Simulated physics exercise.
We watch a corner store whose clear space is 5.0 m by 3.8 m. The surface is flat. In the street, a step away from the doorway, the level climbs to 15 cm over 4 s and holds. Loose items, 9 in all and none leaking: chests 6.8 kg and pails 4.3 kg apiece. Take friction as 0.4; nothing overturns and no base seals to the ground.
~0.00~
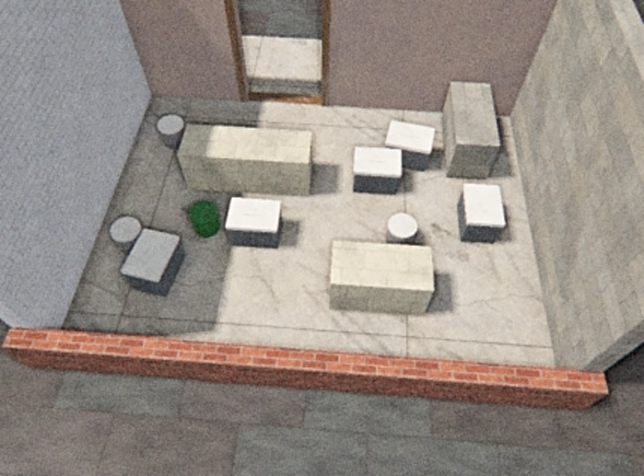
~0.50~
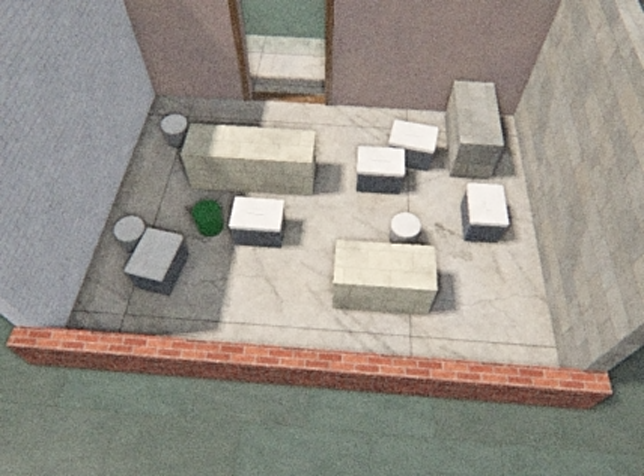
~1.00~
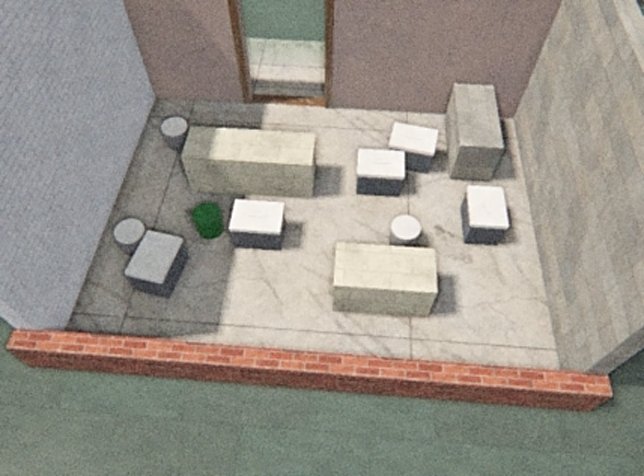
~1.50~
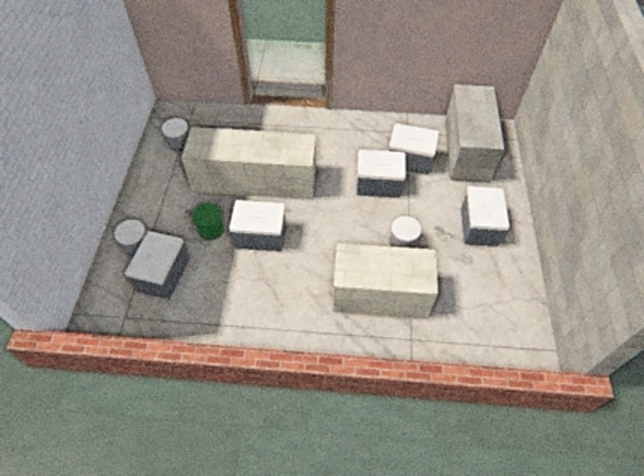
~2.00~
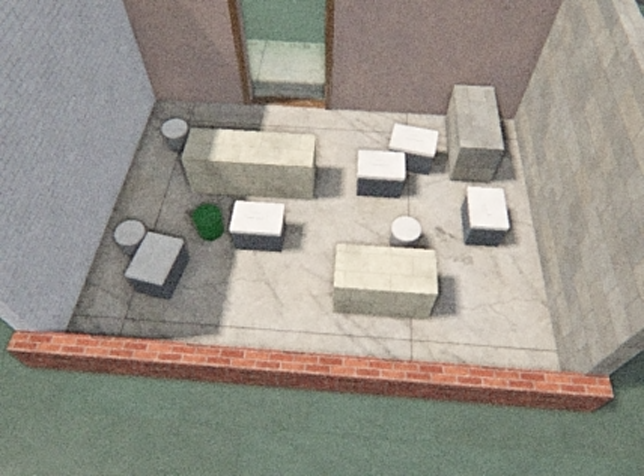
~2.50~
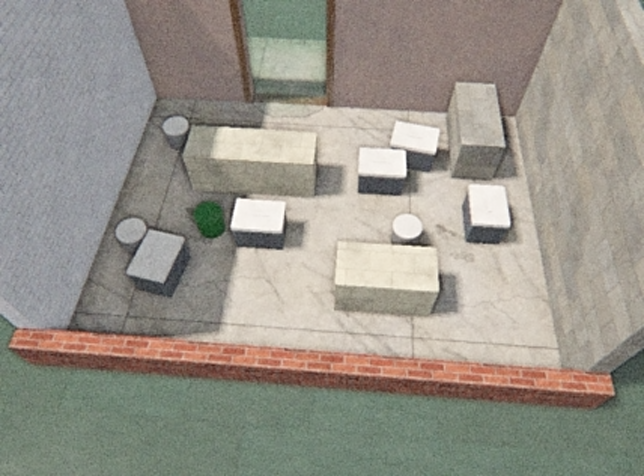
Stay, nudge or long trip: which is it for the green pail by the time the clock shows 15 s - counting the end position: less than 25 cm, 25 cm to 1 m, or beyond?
Green pail barely shifts.
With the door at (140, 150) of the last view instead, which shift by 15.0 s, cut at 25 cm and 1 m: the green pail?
In that case the green pail barely shifts.
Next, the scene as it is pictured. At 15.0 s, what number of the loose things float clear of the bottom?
At that moment 6.
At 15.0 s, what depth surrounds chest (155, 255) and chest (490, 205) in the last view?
Roughly 4 and 8 cm.
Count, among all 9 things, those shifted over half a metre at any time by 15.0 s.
That makes 4.
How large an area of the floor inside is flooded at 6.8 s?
Some 8.5 m2.
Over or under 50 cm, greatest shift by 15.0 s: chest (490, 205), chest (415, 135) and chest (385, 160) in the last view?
In turn: More, more, more.
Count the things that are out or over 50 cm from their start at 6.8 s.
By then 2.
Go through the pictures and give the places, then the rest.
The green pail at (203, 212), on the bottom; 0.0 m2 under water; 0 of 9 have shifted, in the first picture.
The green pail at (206, 211) rests on the ground; water covers 0.0 m2; 0 of 9 have shifted, in the second picture.
The green pail at (206, 214) rests on the ground; 0.0 m2 under water; 0 of 9 have shifted, in the third picture.
The green pail at (207, 215) rests on the ground; water covers 0.0 m2; 0 of 9 have shifted, in the fourth picture.
The green pail at (207, 215) rests on the ground; 0.0 m2 under water; 0 of 9 have shifted, in the fifth picture.
The green pail at (208, 213), on the bottom; water covers 0.1 m2; 0 of 9 have shifted, in the sixth picture.
After 3.5 s the green pail is near (208, 213), 0.0 m from its start, aground; 0 afloat.
After 6.8 s the green pail is near (208, 213), 0.0 m from its start, aground; 1 afloat.
After 11.0 s the green pail is near (208, 213), 0.0 m from its start, aground; 3 afloat.
After 15.0 s the green pail is near (208, 213), 0.0 m from its start, aground; 6 afloat.
